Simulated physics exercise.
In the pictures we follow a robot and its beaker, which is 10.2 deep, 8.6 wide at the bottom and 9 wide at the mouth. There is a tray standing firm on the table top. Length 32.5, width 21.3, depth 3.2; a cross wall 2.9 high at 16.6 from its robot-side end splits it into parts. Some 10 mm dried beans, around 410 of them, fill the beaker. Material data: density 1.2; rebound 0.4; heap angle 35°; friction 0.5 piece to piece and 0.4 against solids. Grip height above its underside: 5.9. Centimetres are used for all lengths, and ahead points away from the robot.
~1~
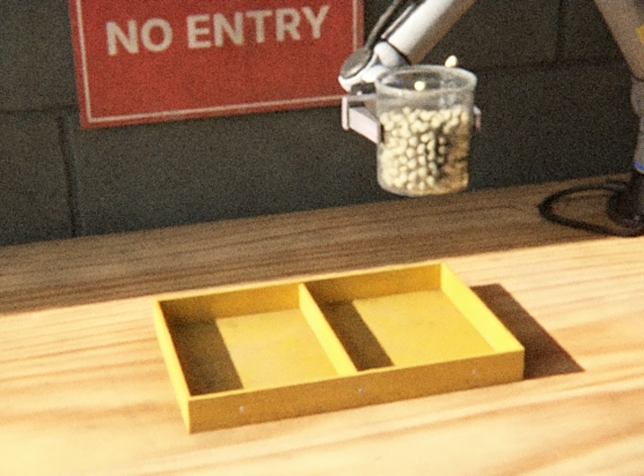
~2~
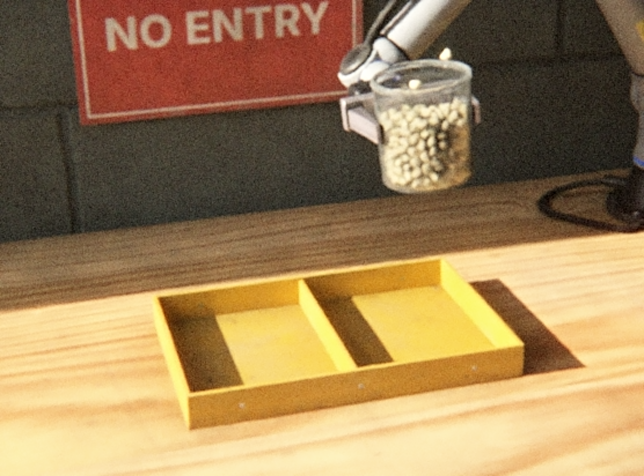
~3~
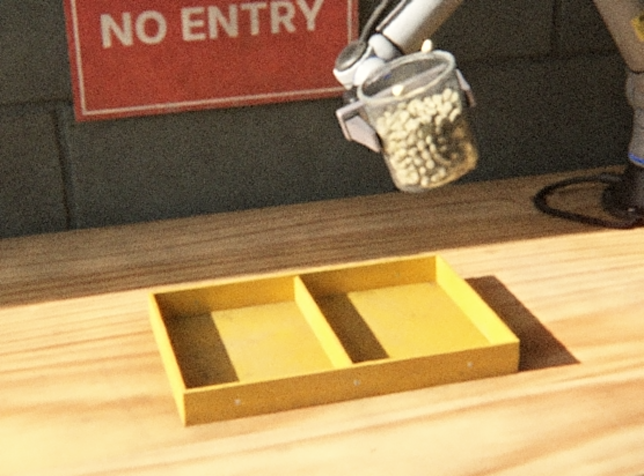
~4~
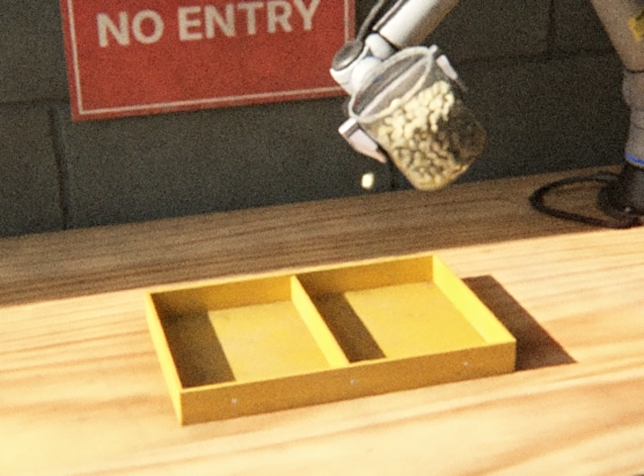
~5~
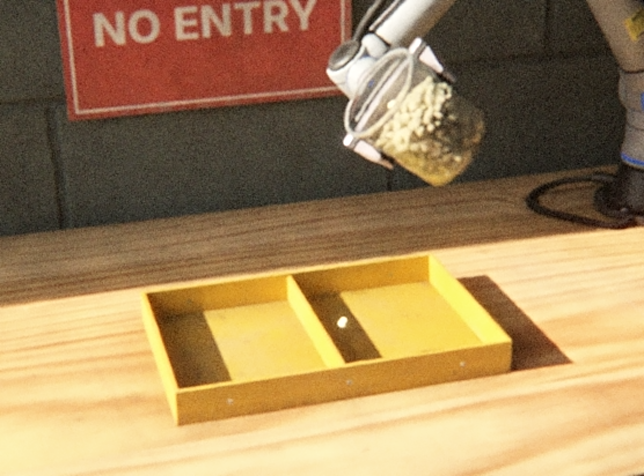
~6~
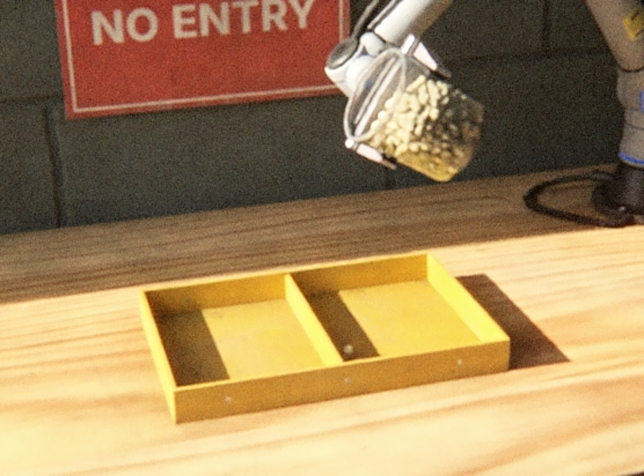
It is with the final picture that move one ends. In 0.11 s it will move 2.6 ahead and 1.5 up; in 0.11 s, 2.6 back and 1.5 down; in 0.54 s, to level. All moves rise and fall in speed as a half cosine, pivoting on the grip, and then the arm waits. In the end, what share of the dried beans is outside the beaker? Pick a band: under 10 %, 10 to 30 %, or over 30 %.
Under 10 %.
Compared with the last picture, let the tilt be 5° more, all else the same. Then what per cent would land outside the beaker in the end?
In that case roughly 5 per cent.
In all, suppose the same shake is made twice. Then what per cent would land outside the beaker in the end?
Probably about 10 in a hundred.
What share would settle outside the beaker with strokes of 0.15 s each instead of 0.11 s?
Then about 0 per cent.
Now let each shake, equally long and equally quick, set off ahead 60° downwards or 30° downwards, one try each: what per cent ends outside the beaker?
First try about 0 %, second try about 0 %.
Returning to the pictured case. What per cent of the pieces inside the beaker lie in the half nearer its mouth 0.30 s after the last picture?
Roughly 40 per cent.
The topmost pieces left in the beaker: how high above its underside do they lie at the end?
I'd say near 9.5 cm from the bottom.
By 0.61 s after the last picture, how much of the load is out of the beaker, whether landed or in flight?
Roughly 5 per cent by then.
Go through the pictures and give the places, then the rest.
Beaker middle at (425, 132), level; upper third of the load around (426, 125), from x 385 to 465, top at y 65; 408 in the beaker, in the first picture.
Beaker middle at (425, 128), tilted 6° forward; upper third of the load around (428, 121), from x 385 to 465, top at y 55, in the second picture.
Beaker middle at (422, 123), tilted 20° forward; upper third of the load around (429, 117), from x 380 to 475, top at y 45, in the third picture.
Beaker middle at (421, 122), tilted 38° forward; upper third of the load around (433, 112), from x 370 to 480, top at y 85; 407 in the beaker, 1 in flight or on a rim, in the fourth picture.
Beaker middle at (419, 120), tilted 52° forward; upper third of the load around (433, 107), from x 345 to 480, top at y 80; 407 in the beaker, 1 in the robot-side part, in the fifth picture.
Beaker middle at (418, 118), tilted 58° forward; upper third of the load around (433, 105), from x 350 to 475, top at y 80; 407 in the beaker, 1 in the robot-side part, in the sixth picture.
Then, 0.30 s after the last picture, tilted 55° forward, highest piece 25 above the table; 395 in the beaker, 1 in the robot-side part, 12 in flight or on a rim.
Then, 0.61 s after the last picture, tilted 11° forward, highest piece 28 above the table; 392 in the beaker, 9 in the far-side part, 7 in the robot-side part.
Then, 0.96 s after the last picture, level, highest piece 28 above the table; 392 in the beaker, 9 in the far-side part, 7 in the robot-side part.
Then, 2.01 s after the last picture, level, highest piece 28 above the table; 392 in the beaker, 9 in the far-side part, 7 in the robot-side part.
Final count, 392 in the beaker, 9 in the far-side part, 7 in the robot-side part. That is 4 % outside the beaker.
